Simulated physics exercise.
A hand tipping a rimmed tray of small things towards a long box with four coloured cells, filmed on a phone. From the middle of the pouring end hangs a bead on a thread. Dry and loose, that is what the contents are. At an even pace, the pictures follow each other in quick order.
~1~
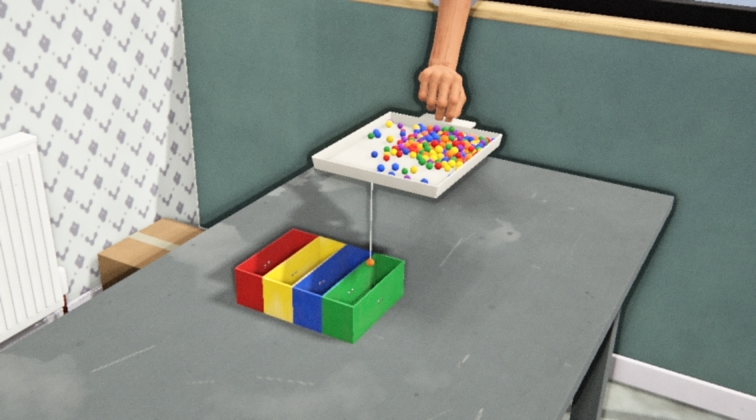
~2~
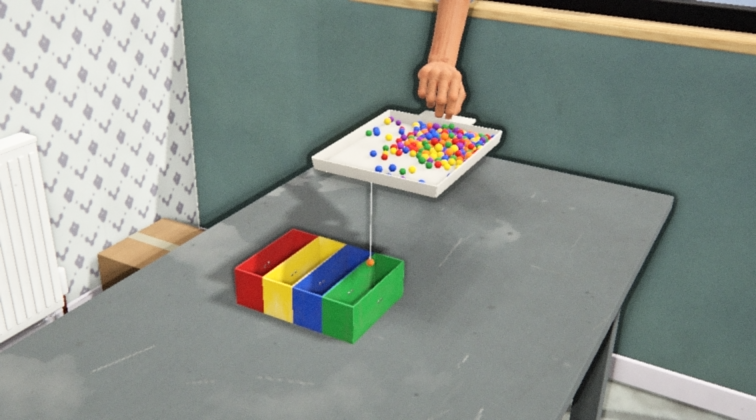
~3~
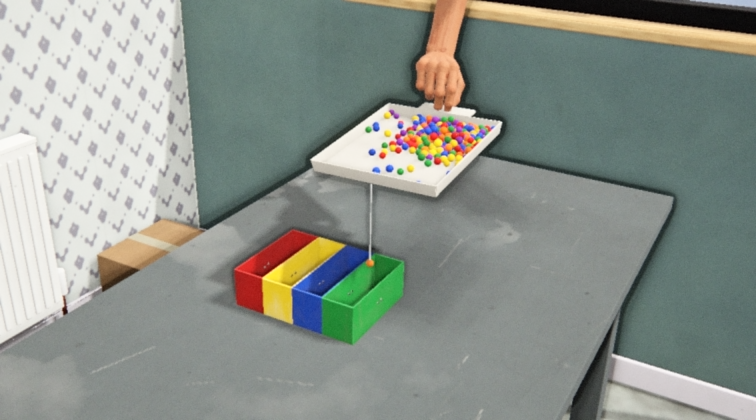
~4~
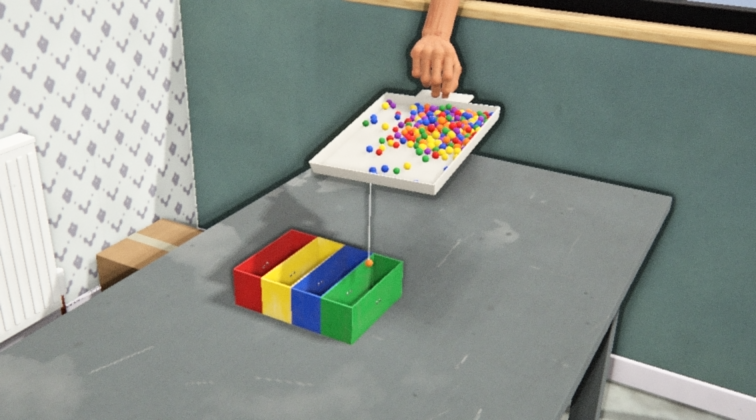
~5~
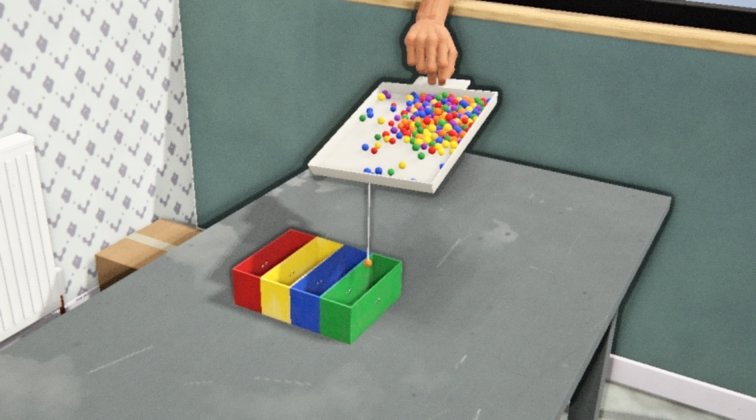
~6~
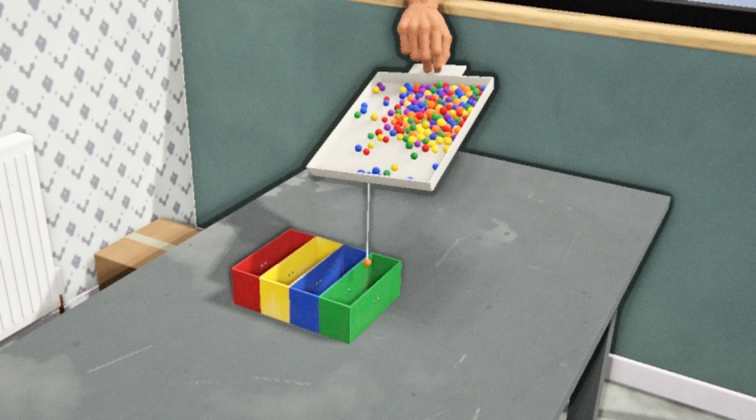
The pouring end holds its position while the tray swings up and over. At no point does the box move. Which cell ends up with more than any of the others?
The yellow cell.
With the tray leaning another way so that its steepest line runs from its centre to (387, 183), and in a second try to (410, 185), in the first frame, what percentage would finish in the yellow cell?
Case one 0 %; case two 0 %.
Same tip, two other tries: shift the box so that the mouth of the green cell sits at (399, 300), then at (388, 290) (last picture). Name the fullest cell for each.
For the first spot the answer is the cell in red, and for the second spot it is that red cell.
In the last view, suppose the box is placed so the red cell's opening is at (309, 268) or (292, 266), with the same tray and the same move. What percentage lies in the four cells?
Try 1: Some 70 %; try 2: Some 80 %.
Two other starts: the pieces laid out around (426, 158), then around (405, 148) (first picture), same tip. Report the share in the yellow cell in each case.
You'd see roughly 40 per cent first and roughly 50 per cent second.
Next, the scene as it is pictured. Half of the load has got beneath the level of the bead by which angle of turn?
That happens at close to 90 degrees.
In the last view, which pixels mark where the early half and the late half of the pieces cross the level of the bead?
First close to (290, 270), next close to (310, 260).
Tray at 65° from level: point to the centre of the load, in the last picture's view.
Load centre: Approx. (336, 175).
Shortly afterwards, tray tipped steeply; near two thirds on the tray; only a few in the yellow cell; only a few in the red cell; only a few in the green cell; only a few in the blue cell; near a third falling or outside the box.
Next, tray tipped past a quarter turn; near a quarter on the tray; near a quarter in the yellow cell; a little in the blue cell; a little in the green cell; a little in the red cell; near a quarter falling or outside the box.
Some moments later, tray tipped past a quarter turn; near half in the yellow cell; near a quarter in the blue cell; a little in the green cell; a little in the red cell; a little falling or outside the box.
In the end, tray tipped past a quarter turn; near half in the yellow cell; near a quarter in the blue cell; a little in the green cell; a little in the red cell; a little outside the box.
